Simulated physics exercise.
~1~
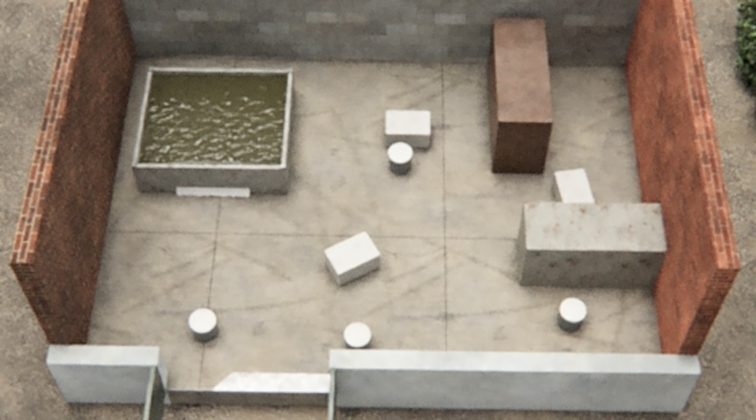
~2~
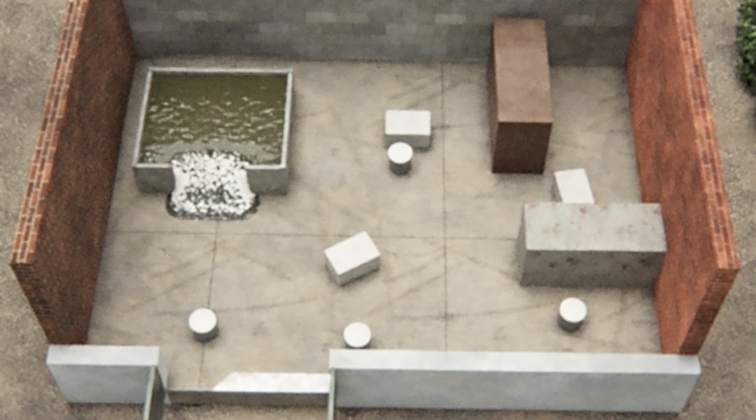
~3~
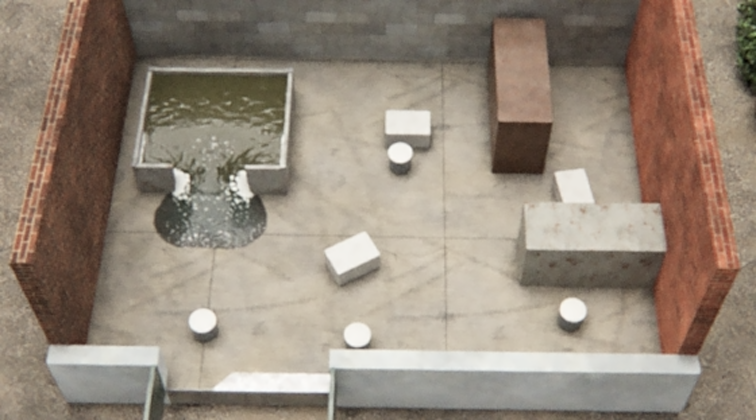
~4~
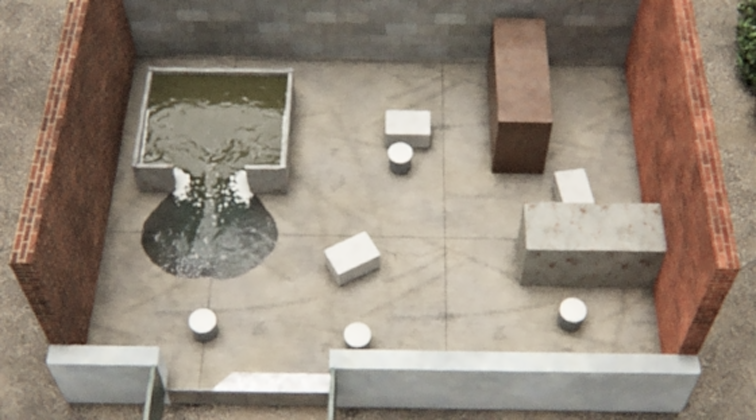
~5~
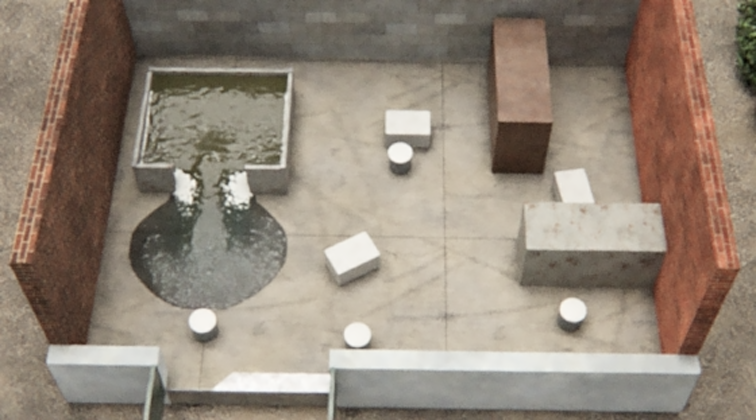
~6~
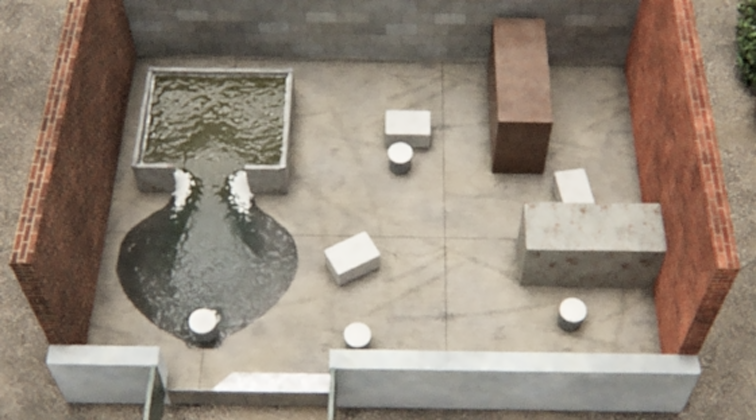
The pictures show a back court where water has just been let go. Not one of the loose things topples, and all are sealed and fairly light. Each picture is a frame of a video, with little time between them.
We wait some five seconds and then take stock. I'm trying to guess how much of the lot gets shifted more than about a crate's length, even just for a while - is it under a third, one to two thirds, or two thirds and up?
My guess is under a third.
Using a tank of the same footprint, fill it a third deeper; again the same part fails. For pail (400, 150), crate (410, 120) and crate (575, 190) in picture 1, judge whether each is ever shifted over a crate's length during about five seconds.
The first stopped before it, the second stopped before it, the third stopped before it.
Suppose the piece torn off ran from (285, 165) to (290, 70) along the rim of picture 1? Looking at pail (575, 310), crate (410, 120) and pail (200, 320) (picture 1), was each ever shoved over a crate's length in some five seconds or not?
First stays short of it, second covers that distance, third stays short of it.
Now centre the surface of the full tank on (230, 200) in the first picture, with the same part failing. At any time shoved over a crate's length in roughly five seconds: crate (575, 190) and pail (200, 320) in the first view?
Lab note, in listed order: Full stretch not covered; full stretch covered.
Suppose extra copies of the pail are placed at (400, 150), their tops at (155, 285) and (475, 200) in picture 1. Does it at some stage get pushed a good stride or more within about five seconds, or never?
In order: Shoved clear, then hardly budges.
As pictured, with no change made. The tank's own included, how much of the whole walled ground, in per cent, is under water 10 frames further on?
By my count it's near 35 in a hundred.
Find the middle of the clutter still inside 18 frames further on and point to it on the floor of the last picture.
Somewhere near (449, 237) in the last view.
A moment on, 0 of 7 are well off their spots; 0 afloat.
Next, 1 of 7 are well off their spots; 0 afloat.
Later, 1 of 7 are well off their spots; 0 afloat.
In the end, 2 of 7 are well off their spots, and 2 have been at some point; 0 afloat.
